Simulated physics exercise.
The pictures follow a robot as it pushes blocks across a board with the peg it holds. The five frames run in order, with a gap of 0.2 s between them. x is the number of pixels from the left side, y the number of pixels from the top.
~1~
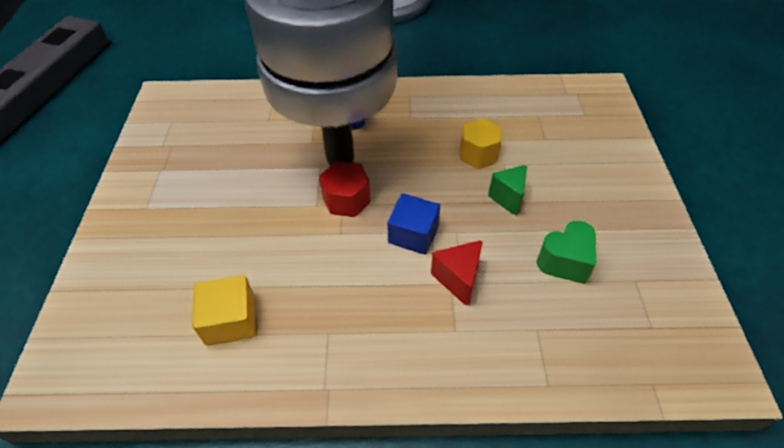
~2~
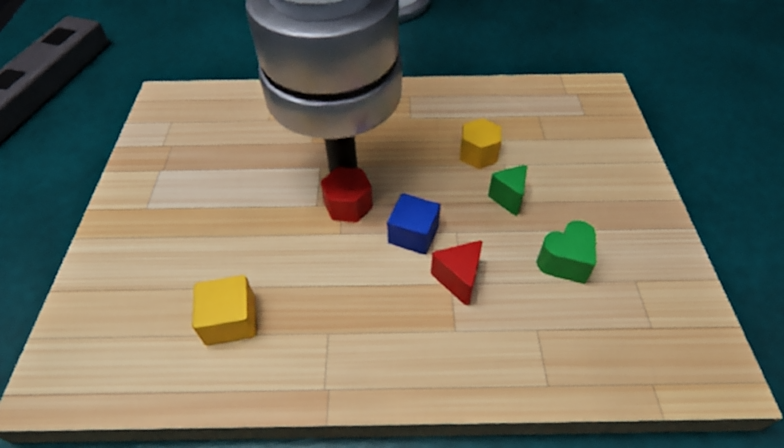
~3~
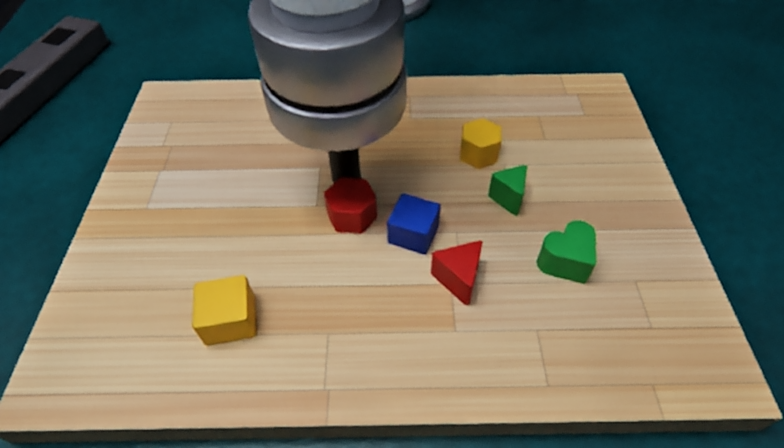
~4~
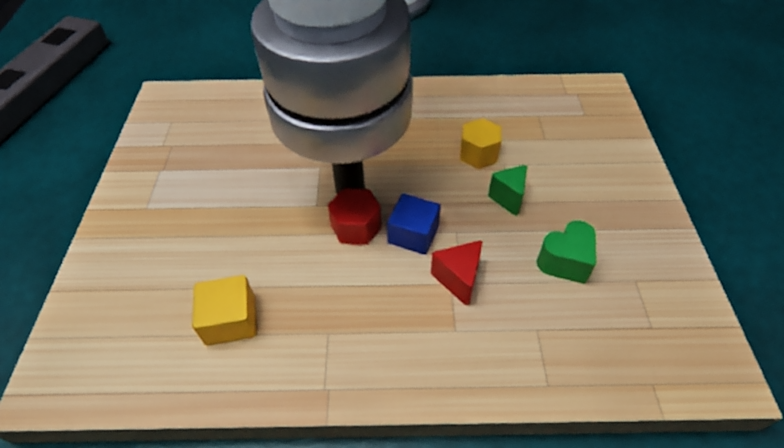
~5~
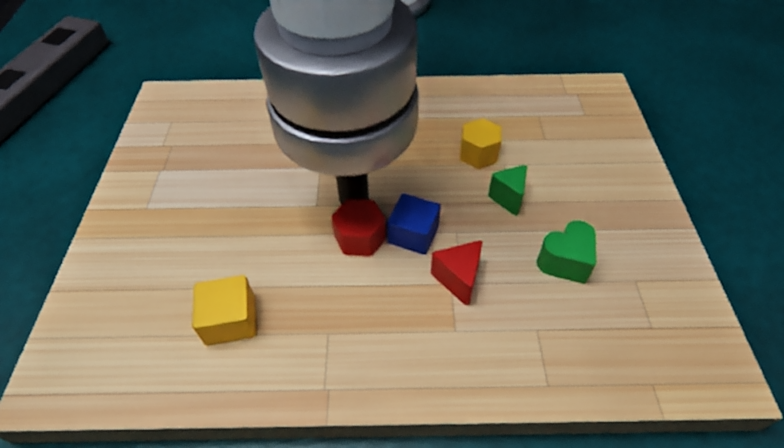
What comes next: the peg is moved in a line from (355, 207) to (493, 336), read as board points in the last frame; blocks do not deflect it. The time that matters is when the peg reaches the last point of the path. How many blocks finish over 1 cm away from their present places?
Counting only shifts above 1 cm, I get three or more blocks.
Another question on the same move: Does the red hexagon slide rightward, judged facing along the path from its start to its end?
I expect so.
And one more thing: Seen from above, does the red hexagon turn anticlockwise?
I believe not.
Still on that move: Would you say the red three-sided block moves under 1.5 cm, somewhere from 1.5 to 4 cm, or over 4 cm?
Displacement: 1.5 to 4 cm.
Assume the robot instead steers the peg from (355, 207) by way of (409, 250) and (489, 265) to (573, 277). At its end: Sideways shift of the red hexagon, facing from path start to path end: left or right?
That block drifts right.
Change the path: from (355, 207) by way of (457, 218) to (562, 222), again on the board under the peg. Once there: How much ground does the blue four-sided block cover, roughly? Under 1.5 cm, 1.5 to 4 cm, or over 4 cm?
Travels 1.5 to 4 cm.
On the path given first. One third of the way, peg at (395, 237); red hexagon at (367, 251), turned 40° clockwise; blue four-sided block at (433, 219), turned 35° anticlockwise.
Two thirds of the way, peg at (442, 280); red hexagon at (367, 251), turned 45° clockwise; blue four-sided block at (443, 221), turned 60° anticlockwise; red three-sided block at (487, 266), turned 40° anticlockwise.
At the end, peg at (495, 329); red hexagon at (367, 251), turned 45° clockwise; blue four-sided block at (443, 221), turned 60° anticlockwise; red three-sided block at (502, 274), turned 105° anticlockwise.
